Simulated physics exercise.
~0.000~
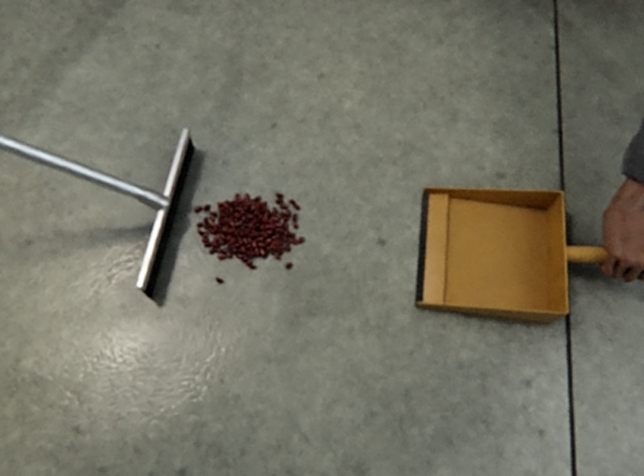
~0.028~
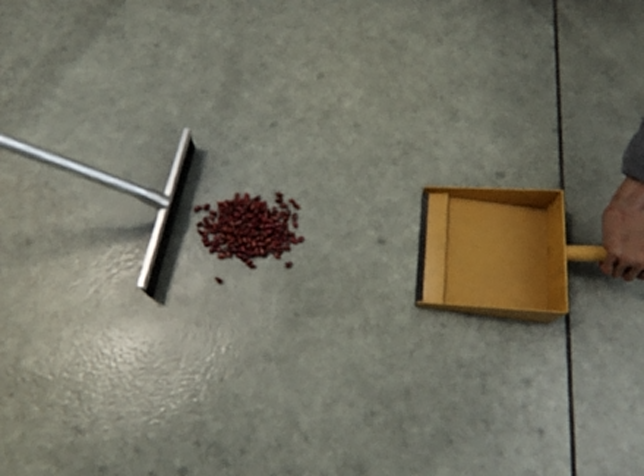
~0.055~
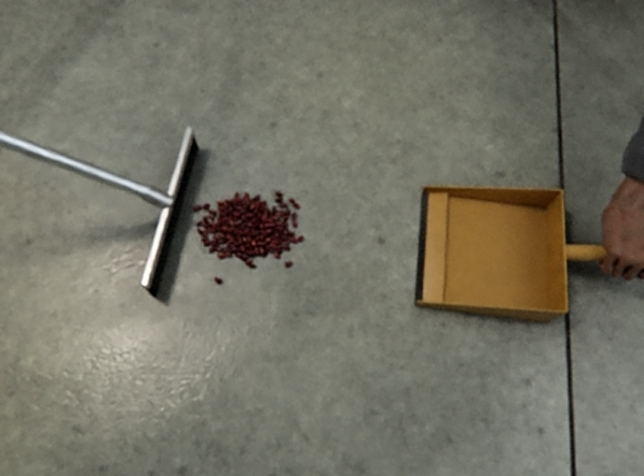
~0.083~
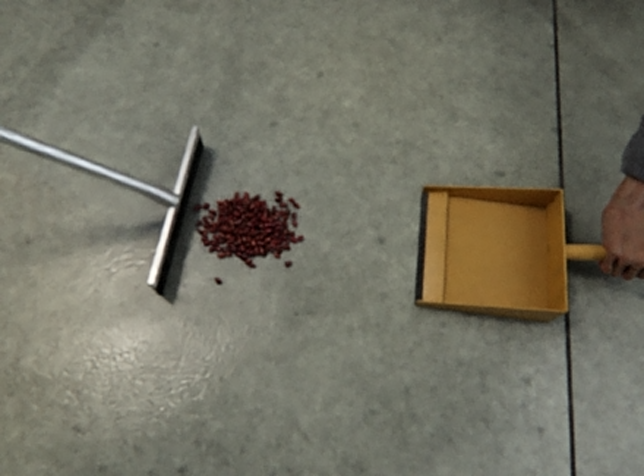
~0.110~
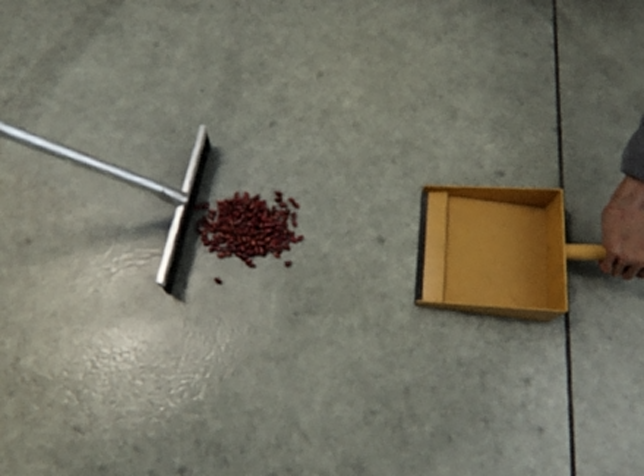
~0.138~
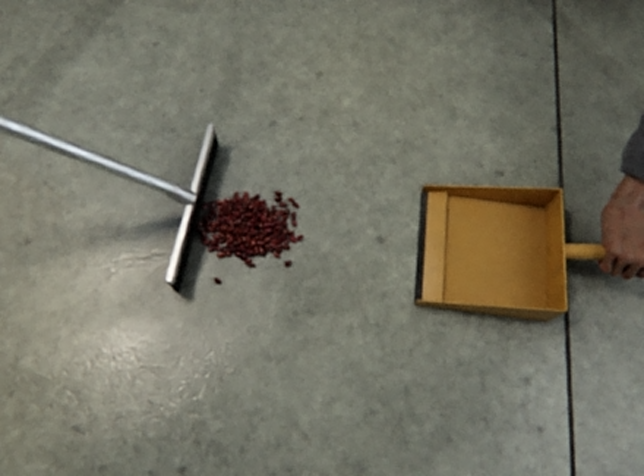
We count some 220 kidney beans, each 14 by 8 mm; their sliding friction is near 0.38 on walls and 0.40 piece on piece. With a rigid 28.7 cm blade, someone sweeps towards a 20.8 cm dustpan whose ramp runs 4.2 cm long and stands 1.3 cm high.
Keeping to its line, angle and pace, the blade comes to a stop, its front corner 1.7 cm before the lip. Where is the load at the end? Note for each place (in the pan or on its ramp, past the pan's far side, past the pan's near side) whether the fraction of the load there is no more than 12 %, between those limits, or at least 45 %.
Pan: Between the limits; far side: Between the limits; near side: No more than 12 %.
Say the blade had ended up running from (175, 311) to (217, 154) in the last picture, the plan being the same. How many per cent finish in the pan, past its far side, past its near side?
Pan: 10, far side: 5, near side: 45.
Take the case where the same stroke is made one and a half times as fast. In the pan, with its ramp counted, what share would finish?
Then near 35 in a hundred.
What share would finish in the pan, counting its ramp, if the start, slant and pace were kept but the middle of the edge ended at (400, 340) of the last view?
About 20 per cent.
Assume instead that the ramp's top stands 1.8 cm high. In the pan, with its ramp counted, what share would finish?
Around 25 per cent.
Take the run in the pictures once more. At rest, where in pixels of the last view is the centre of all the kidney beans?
(421, 224) or so.
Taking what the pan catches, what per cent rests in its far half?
About 80 per cent.
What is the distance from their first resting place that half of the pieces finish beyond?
30 cm or so.
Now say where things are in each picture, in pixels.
The first picture shows blade from (142, 287) to (187, 134), moved 0.0 cm, 0 of the pieces shifted so far; middle of the pieces at (247, 225); pan at (495, 257).
The second picture shows blade from (143, 286) to (188, 134), moved 0.2 cm, 0 of the pieces shifted so far; middle of the pieces at (246, 225).
The third picture shows blade from (146, 285) to (191, 133), moved 0.8 cm, 0 of the pieces shifted so far; middle of the pieces at (246, 224).
The fourth picture shows blade from (153, 284) to (196, 132), moved 1.8 cm, 0 of the pieces shifted so far; middle of the pieces at (246, 224).
The fifth picture shows blade from (161, 283) to (204, 131), moved 3.1 cm, 0 of the pieces shifted so far; middle of the pieces at (246, 224).
The sixth picture shows blade from (171, 281) to (212, 129), moved 4.6 cm, 2 of the pieces shifted so far; middle of the pieces at (245, 224); pan at (494, 255). The blade's pace is about 0.52 m/s, heading 16 degrees away from the viewer's side.
After 0.48 s, middle of the blade 21 cm from the lip; 0 % over the lip, far side 5 %, near side 5 %.
Then, at 0.71 s, middle of the blade 9 cm from the lip; 0 % over the lip, far side 15 %, near side 5 %.
After 1.05 s, middle of the blade 2 cm from the lip; 30 % over the lip, far side 20 %, near side 5 %.
At rest (2.7 s), pan 30 %, far side 20 %, near side 5 %, in front of the lip or behind the blade 45 %.
